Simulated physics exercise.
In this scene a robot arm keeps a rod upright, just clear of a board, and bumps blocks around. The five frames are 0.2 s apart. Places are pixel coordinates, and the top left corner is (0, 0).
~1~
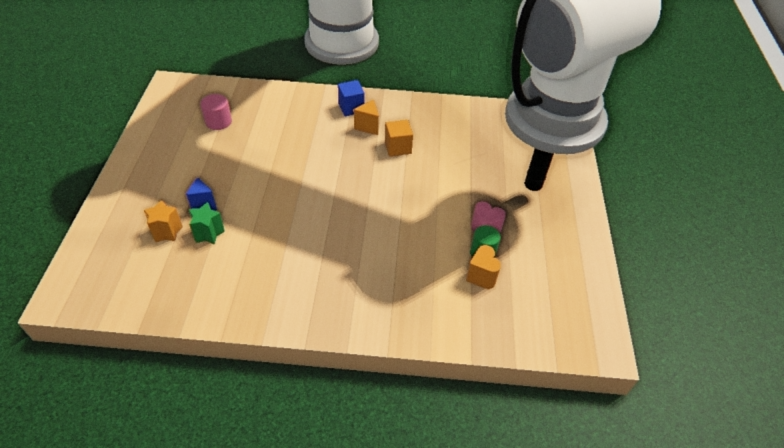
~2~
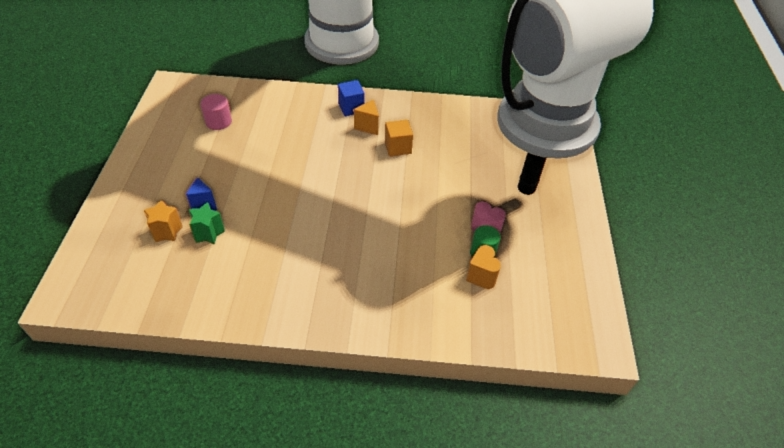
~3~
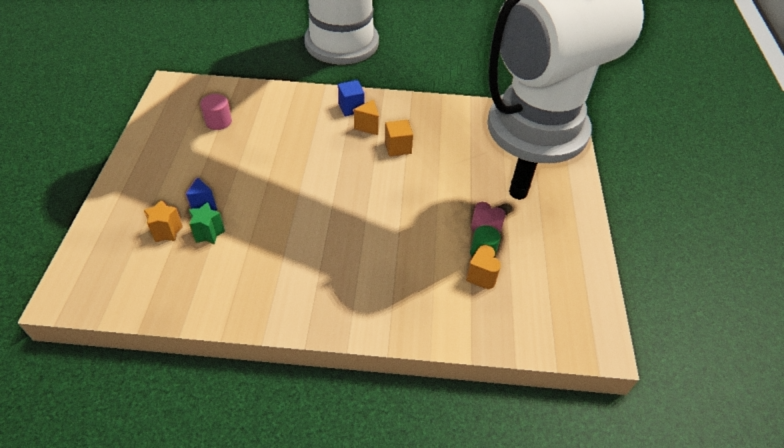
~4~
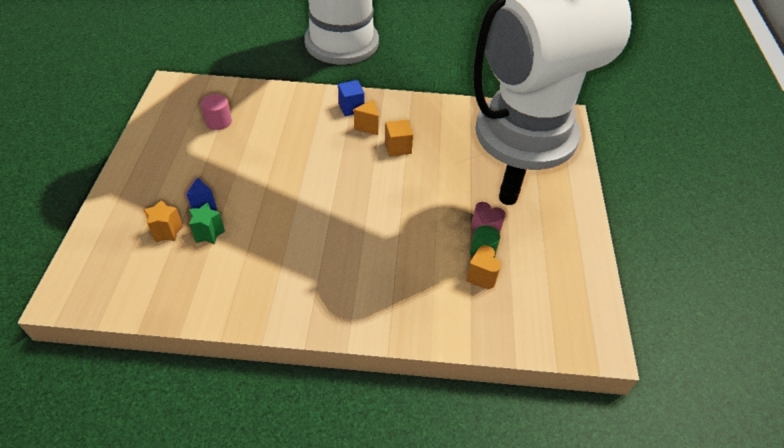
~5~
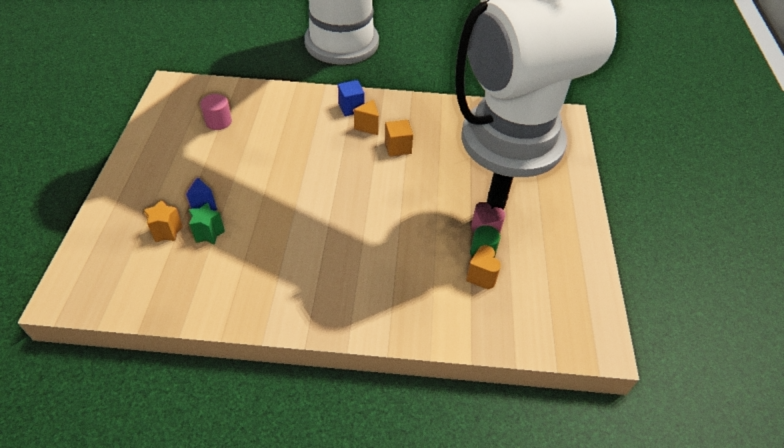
A white robot arm with a black rod moves slowly left and slightly toward the viewer above a wooden board, its shadow sliding along. The rod's tip draws close to the pink heart block, lined up with green and orange blocks, while all the scattered blocks stay still.
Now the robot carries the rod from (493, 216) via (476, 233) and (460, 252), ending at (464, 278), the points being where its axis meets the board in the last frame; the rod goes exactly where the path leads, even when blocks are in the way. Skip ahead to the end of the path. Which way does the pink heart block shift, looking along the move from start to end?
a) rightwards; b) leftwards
It's a.
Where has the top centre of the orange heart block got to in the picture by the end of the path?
At the end it should sit near (507, 285).
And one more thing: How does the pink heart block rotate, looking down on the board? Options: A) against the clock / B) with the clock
My pick is B.
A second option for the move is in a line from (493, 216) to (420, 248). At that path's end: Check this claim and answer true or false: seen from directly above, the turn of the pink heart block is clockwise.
That claim is false.
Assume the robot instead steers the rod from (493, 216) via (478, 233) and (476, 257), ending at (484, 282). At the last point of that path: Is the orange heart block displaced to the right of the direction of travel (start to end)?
No.
What follows on the original path. One third of the way, rod at (478, 224); orange heart block at (491, 268), turned 35° clockwise; green circular block at (485, 246); pink heart block at (471, 228).
Two thirds of the way, rod at (462, 243); orange heart block at (498, 277), turned 45° clockwise; green circular block at (484, 257); pink heart block at (454, 248).
At the end, rod at (466, 268); orange heart block at (507, 285), turned 45° clockwise; green circular block at (492, 265); pink heart block at (449, 266), turned 35° clockwise.
